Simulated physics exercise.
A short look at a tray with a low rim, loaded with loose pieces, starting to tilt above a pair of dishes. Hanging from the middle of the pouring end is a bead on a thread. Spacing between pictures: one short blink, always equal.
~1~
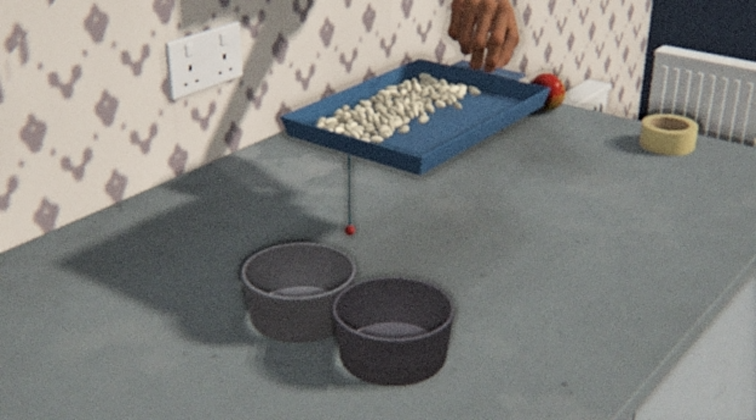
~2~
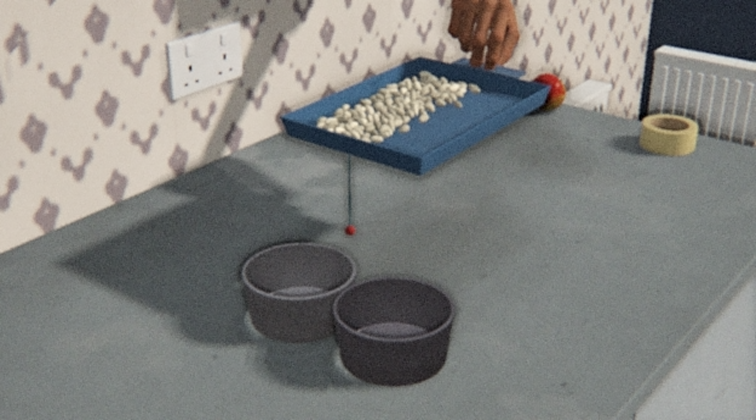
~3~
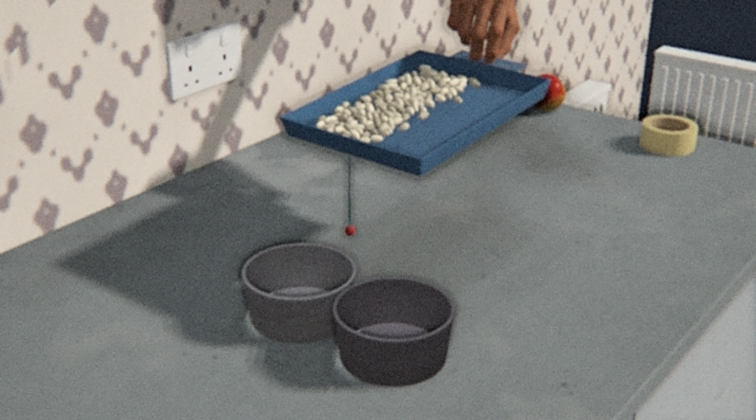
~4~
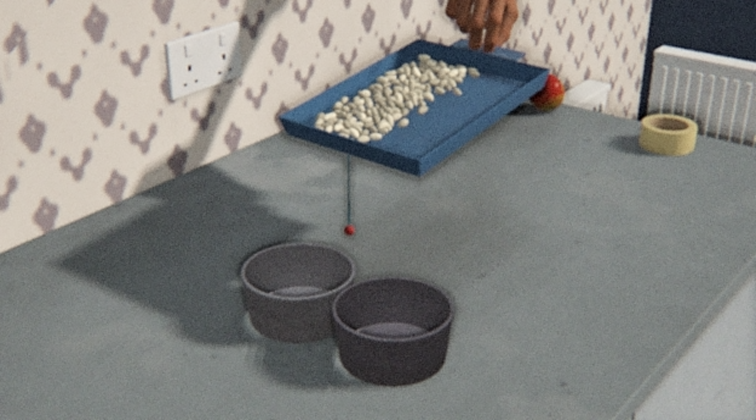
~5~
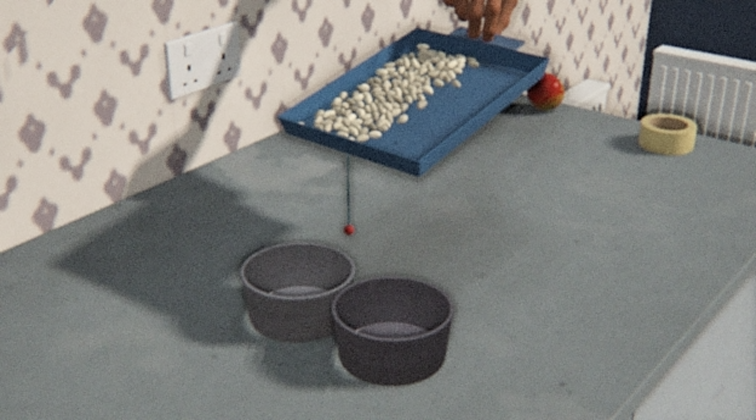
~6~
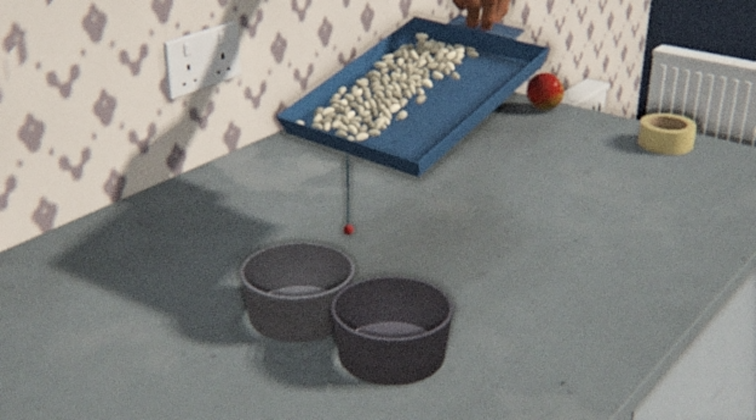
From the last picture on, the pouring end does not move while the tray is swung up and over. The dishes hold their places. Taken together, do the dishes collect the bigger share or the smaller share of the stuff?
The bigger share.
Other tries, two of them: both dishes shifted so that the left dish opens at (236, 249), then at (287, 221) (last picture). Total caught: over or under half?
Past half, then shy of half.
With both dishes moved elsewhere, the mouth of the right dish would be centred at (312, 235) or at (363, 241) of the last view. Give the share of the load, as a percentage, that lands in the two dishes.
First try: Roughly 10 per cent; second try: Roughly 0 per cent.
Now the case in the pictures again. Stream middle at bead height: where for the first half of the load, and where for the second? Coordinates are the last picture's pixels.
Near (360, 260) and later near (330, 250).
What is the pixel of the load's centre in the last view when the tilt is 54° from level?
Somewhere about pixel (357, 112).
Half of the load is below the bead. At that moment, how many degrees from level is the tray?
It is at around 105 degrees by then.
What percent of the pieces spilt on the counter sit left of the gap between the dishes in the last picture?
It comes out at roughly 40 percent.
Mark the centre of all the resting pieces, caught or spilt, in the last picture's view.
Close to (326, 319), more or less.
Soon, tray tipped steeply; all on the tray.
A while on, tray tipped right over; nearly all on the tray; a stray few in the right dish; a stray few in the air.
Towards the end, tray tipped past a quarter turn; about a third in the right dish; about half in the left dish; about a quarter outside both.
Finally, tray tipped past a quarter turn; about a third in the right dish; about half in the left dish; about a quarter outside both.
